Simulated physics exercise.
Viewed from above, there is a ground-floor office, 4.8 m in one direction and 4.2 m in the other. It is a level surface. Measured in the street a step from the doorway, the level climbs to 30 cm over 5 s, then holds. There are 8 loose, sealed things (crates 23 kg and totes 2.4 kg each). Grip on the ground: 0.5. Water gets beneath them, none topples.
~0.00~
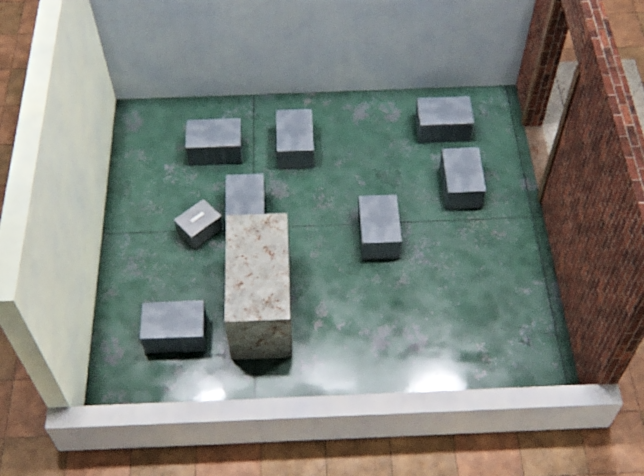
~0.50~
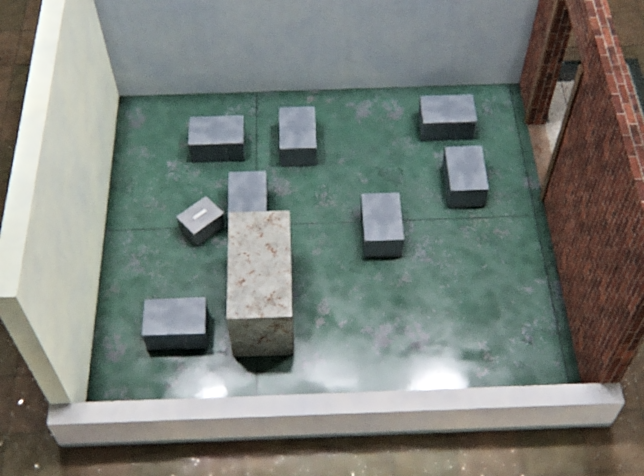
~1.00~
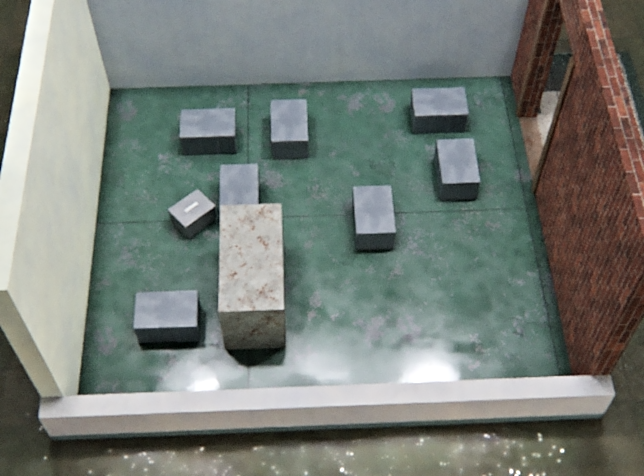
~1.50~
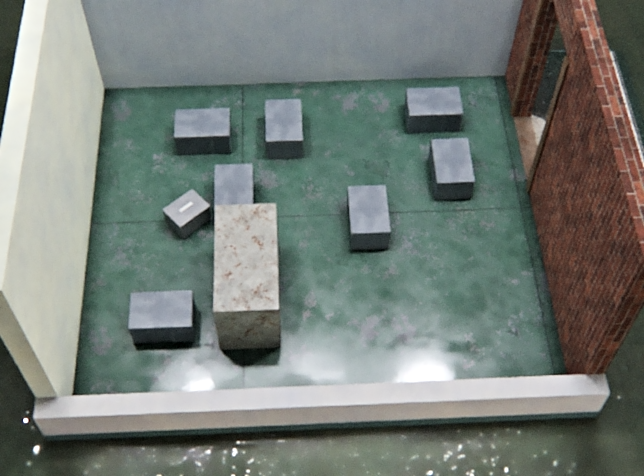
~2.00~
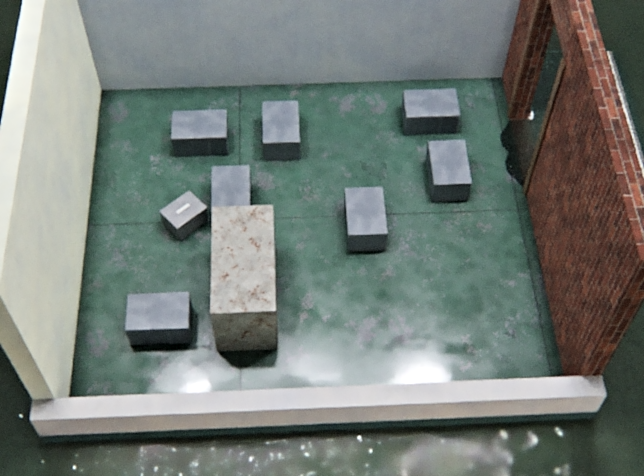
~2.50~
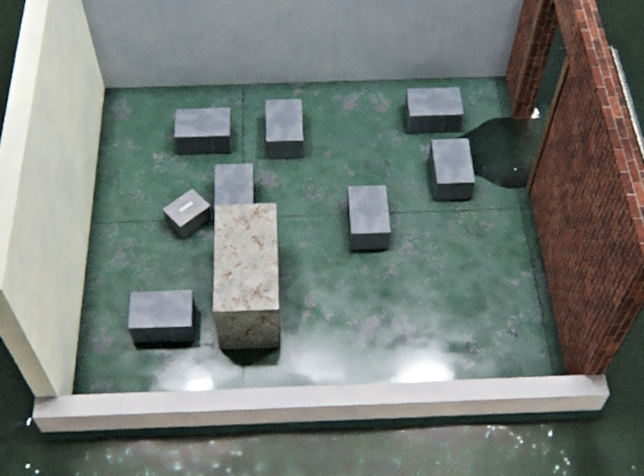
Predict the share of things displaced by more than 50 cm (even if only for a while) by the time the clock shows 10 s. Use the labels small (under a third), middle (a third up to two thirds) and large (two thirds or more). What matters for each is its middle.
Large.
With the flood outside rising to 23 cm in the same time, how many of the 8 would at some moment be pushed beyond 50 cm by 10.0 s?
You'd get 2 in that case.
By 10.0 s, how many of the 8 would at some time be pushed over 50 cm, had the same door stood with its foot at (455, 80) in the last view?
Result: 3.
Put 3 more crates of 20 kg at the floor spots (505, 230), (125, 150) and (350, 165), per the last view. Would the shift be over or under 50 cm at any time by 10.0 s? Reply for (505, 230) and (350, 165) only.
Order as asked: Not as far and farther.
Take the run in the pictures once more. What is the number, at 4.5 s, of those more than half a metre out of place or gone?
0.
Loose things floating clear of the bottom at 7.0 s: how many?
The count is 1.
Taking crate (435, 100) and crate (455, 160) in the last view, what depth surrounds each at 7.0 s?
First about 14 cm, second about 7 cm.
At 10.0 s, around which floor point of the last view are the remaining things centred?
Around (178, 227).
After 3.5 s 0 of 8 are over 50 cm from their spots; 0 afloat.
After 4.5 s 0 of 8 are over 50 cm from their spots; 0 afloat.
After 7.0 s 3 of 8 are over 50 cm from their spots; 1 afloat.
After 10.0 s 7 of 8 are over 50 cm from their spots, and 7 have been at some point; 5 afloat.
